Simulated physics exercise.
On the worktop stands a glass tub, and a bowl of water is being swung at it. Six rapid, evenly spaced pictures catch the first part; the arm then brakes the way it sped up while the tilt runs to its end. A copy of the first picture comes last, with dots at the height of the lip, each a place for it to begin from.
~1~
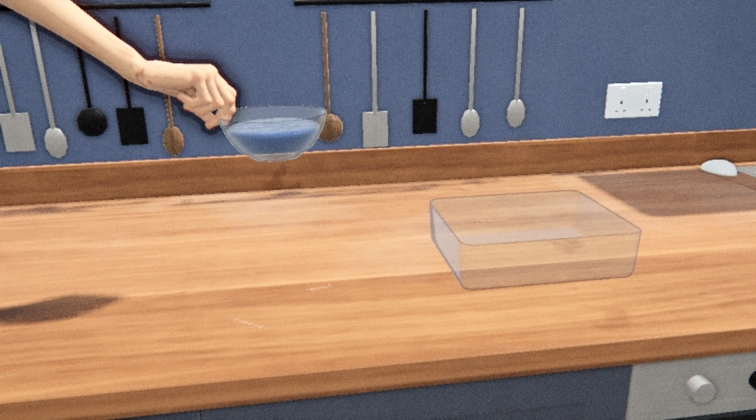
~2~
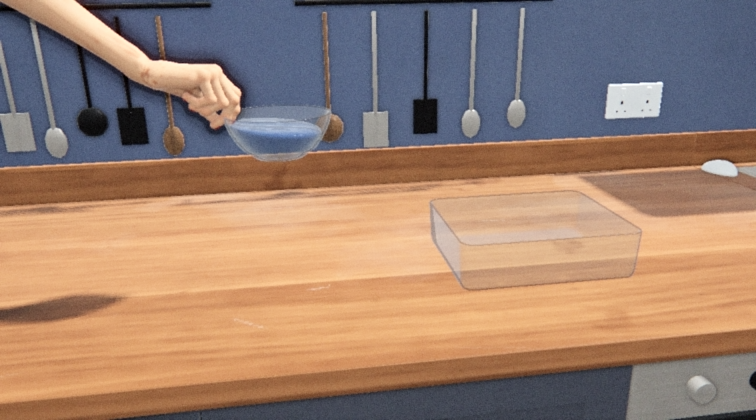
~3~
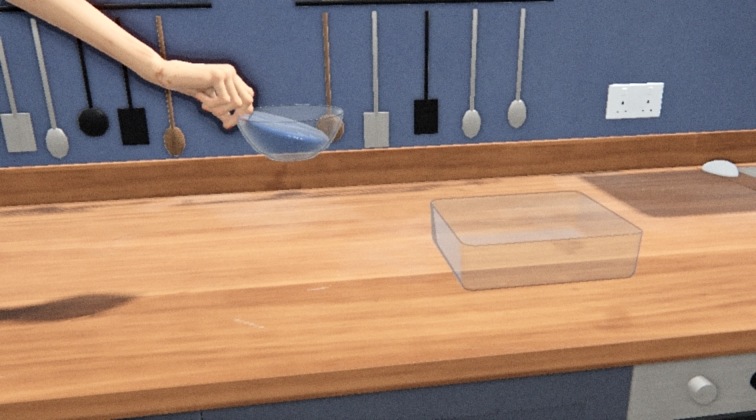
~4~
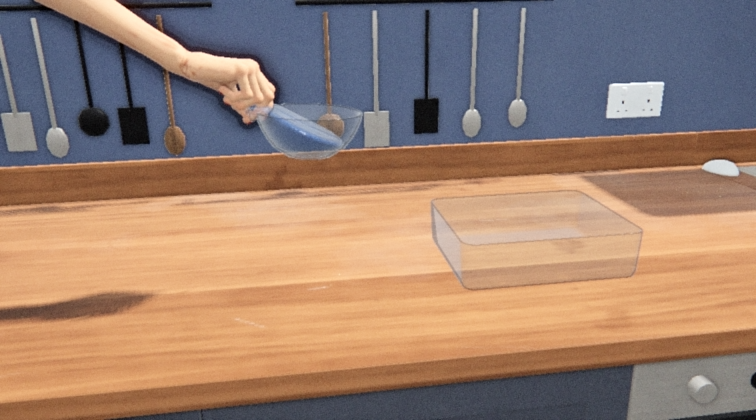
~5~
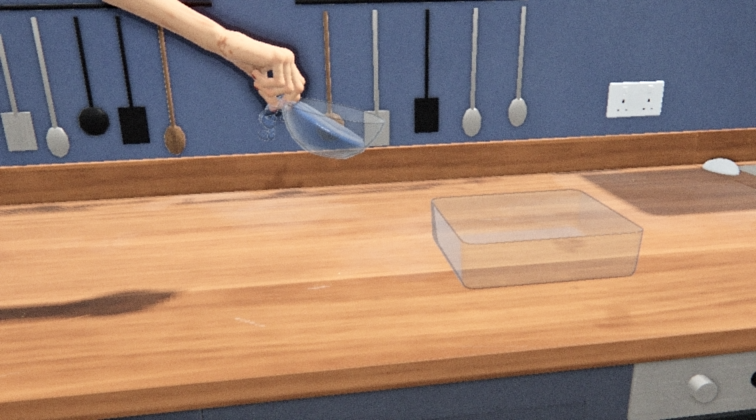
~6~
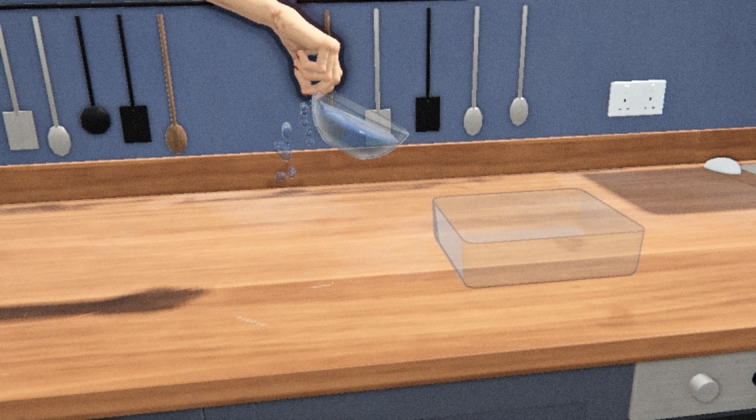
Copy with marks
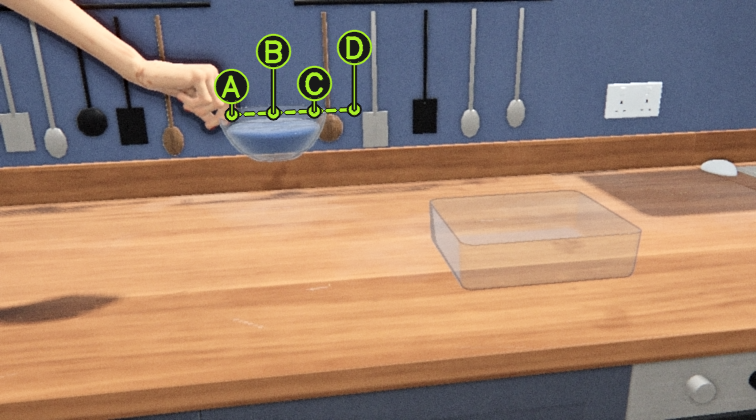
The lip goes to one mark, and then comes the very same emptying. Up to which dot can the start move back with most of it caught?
B is the one.
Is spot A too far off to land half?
Yes, it does.
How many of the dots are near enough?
Three of the four.
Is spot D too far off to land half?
No, that is safe.
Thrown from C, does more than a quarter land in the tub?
Yes.
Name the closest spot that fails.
That is spot A.
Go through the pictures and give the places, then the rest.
Upright, lip at (324, 110); tub from (459, 289) to (632, 274); nothing has left yet, in the first picture.
Upright, lip at (329, 110); nothing has left yet, in the second picture.
Upright, lip at (341, 110); nothing has left yet, in the third picture.
Tipped about 3°, lip at (360, 112); water is over the rim, down to (253, 117), in the fourth picture.
Tipped about 14°, lip at (383, 119); water is over the rim, down to (267, 138), in the fifth picture.
Tipped about 29°, lip at (406, 131); water is over the rim, down to (281, 178), in the sixth picture.
On the marked copy, A at (231, 114); B at (273, 113); C at (314, 111); D at (354, 109).
For spot A, about 23 % lands in the tub, 70 % falls short and 7 % goes beside or beyond.
For spot B, about 63 % lands in the tub, 21 % falls short and 16 % goes beside or beyond.
For spot C, about 71 % lands in the tub, 7 % falls short and 22 % goes beside or beyond.
For spot D, about 64 % lands in the tub, 8 % falls short and 27 % goes beside or beyond.
